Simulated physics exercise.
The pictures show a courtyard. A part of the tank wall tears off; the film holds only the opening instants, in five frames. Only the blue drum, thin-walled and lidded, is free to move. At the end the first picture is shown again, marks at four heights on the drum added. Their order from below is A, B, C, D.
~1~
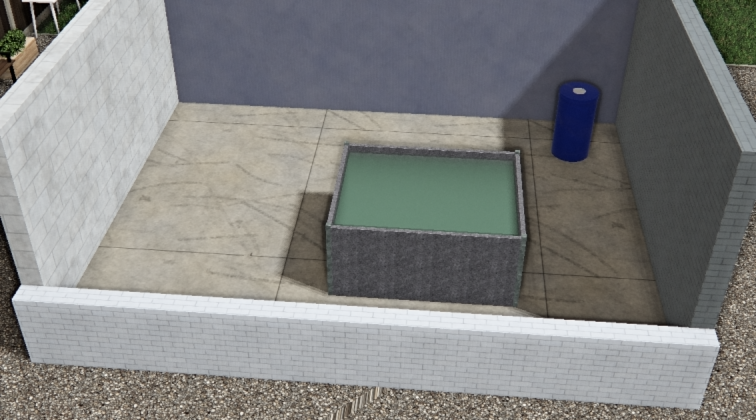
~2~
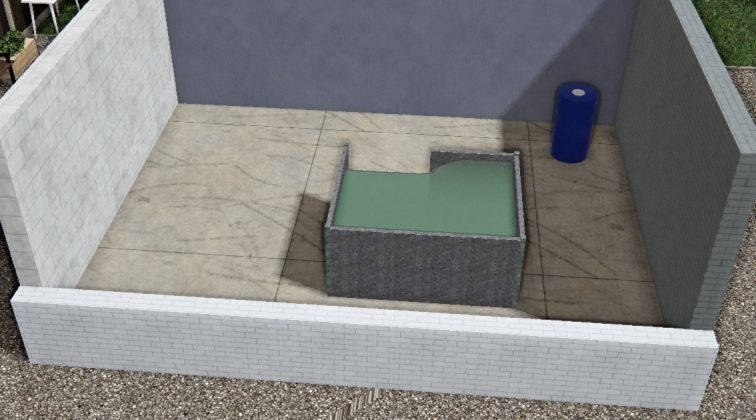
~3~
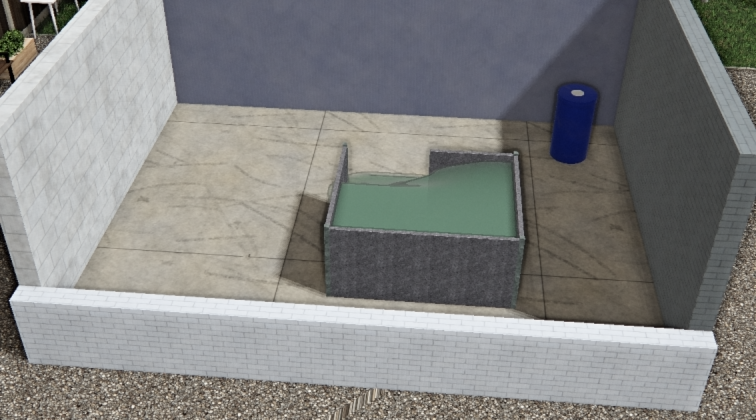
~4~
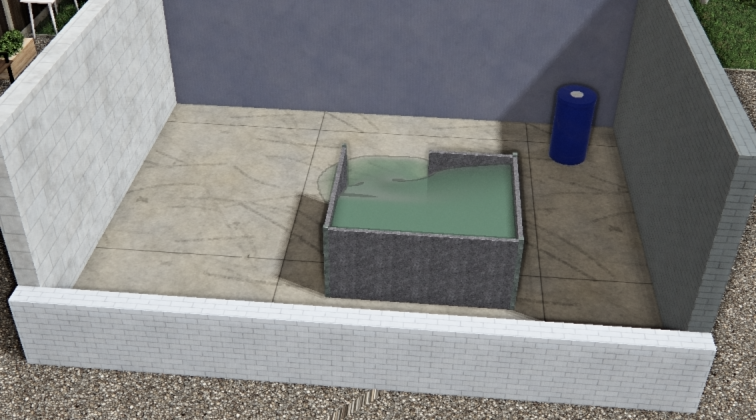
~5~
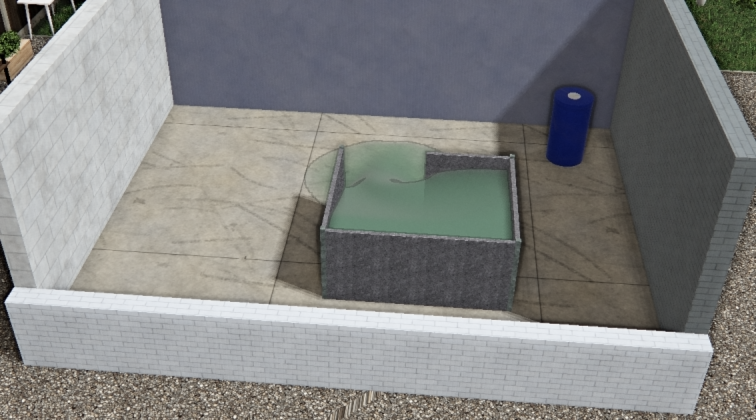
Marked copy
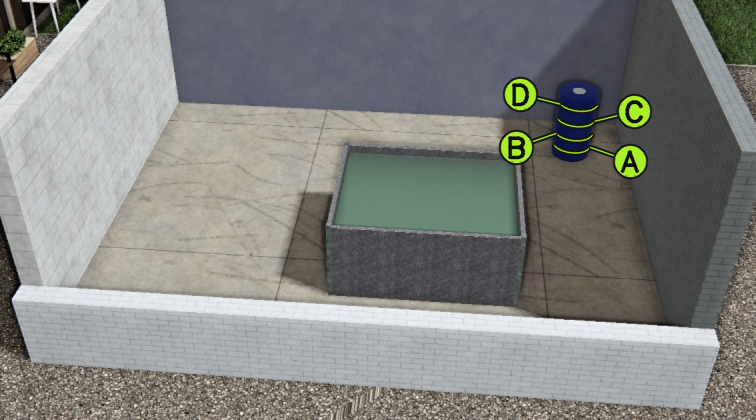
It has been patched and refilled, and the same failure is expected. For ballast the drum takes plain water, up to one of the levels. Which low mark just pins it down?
That is level B.
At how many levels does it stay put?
Three of them.
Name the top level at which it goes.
A it is.
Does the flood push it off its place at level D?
No, not at all.
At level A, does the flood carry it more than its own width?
Yes, it does.
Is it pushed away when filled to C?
No, not at all.
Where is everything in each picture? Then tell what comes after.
In the first frame, lid of the blue drum at (579, 91); tank full, its middle at (428, 193).
In the second frame, water covers 2 % of the ground, mostly out of sight from here.
In the third frame, water covers 4 % of the ground, mostly out of sight from here.
In the fourth frame, water covers 7 % of the ground, mostly out of sight from here.
In the fifth frame, lid of the blue drum at (574, 96); 10 % of the ground under water, its edge towards the drum at (404, 143).
In lime, A at (573, 153); B at (575, 140); C at (577, 126); D at (580, 111); from the bottom up A, B, C, D.
If A is chosen, it is pushed about twice its own width away.
If B is chosen, it does not move.
If C is chosen, it does not move.
If D is chosen, it does not move.
